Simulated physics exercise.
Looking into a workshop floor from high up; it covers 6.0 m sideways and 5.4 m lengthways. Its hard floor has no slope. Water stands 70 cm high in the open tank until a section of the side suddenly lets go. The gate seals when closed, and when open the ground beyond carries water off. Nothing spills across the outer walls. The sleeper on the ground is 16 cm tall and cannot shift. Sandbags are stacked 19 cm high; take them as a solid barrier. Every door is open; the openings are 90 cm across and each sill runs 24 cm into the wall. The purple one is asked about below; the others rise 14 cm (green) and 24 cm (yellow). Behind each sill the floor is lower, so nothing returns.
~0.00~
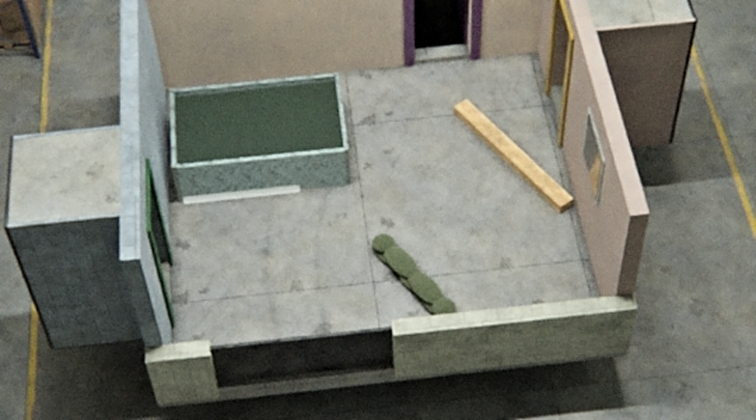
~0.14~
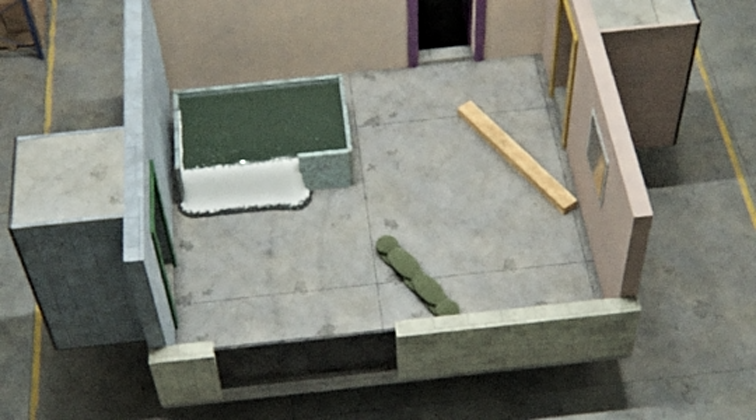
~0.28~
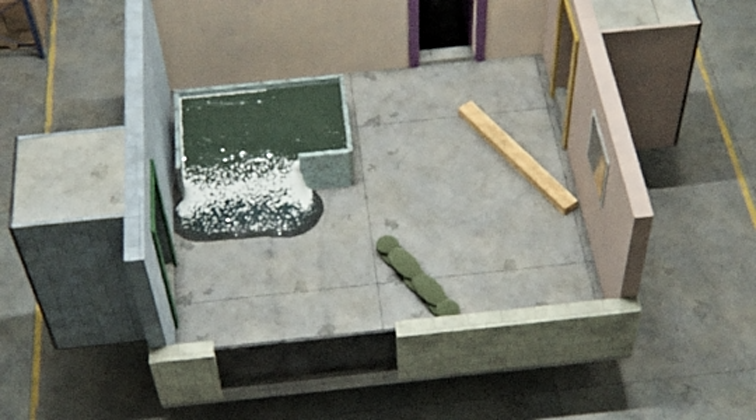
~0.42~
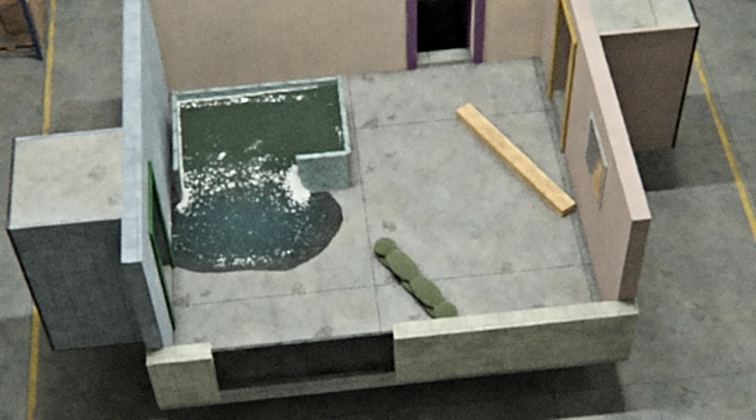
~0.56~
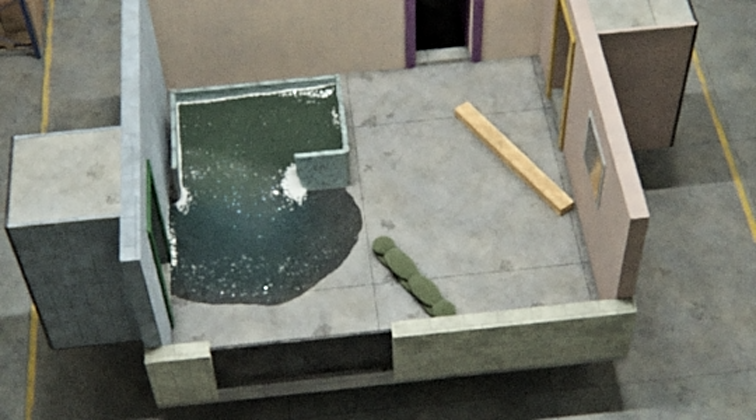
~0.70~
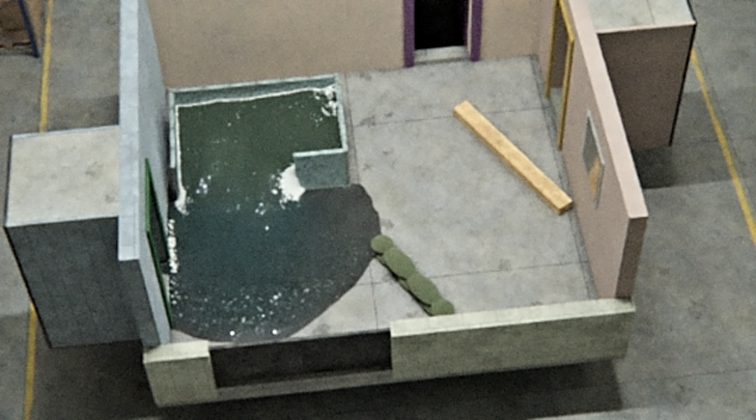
Dark green water poured through a gap in the front of a tank in a walled room, foaming white at first, then spread across the gray floor toward the viewer and reached a row of green sandbags.
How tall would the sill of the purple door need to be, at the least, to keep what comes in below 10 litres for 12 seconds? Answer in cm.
Some 8 cm above the ground.
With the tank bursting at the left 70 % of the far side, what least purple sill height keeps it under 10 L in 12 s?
Then roughly 13.5 cm.
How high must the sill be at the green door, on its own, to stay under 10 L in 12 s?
About 22 cm at green.
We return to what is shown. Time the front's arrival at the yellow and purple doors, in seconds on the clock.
Arrival: Yellow 4.5 s, purple 6.0 s.
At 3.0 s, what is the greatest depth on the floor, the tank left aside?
About 34 cm.
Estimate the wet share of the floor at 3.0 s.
Some 45 per cent of it.
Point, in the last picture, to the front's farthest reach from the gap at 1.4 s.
At about (409, 353).
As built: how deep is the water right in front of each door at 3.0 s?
Depths in cm: Green 21, yellow 0, purple 0.
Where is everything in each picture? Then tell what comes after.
Still water, 70 cm deep, in the open tank at (258, 123); the purple door at (443, 16) is dry, in the first picture.
The gap is at (242, 182), the front 0.3 m out at (295, 207); the back of the open tank holds 70 cm, in the second picture.
Water pours out at (243, 184) and has run 0.8 m, to (290, 233); about 13 cm deep outside, 67 cm at the back, in the third picture.
The front is at (273, 266), 1.4 m from the gap at (241, 187); 2.8 m2 of floor is wet, 61 cm left at the back, in the fourth picture.
The gap is at (240, 186), the front 2.0 m out at (261, 300); the back of the open tank holds 62 cm, in the fifth picture.
The gap is at (239, 185), the front 2.6 m out at a hidden place; the back of the open tank holds 54 cm; 3.0 m in a straight line remain to the purple door at (443, 18), in the sixth picture.
After 1.4 s water covers 35 % of the floor, deepest (58 cm) near (185, 365); it has not reached the purple door.
After 3.0 s water covers 45 % of the floor, deepest (34 cm) near (402, 299); it has not reached the purple door.
After 12.0 s water covers 95 % of the floor, deepest (13 cm) near (168, 175); 8 cm at the purple door, 2 litres in over its 10 cm sill.
At the purple door as built, the water arrived by 5.8 s and peaked near 11 cm at 6.4 s.
With a sill of 6.5 cm, 28 litres would have come in within the 12 s; with 10 cm, 2 litres. So under 10 litres takes about 8 cm.
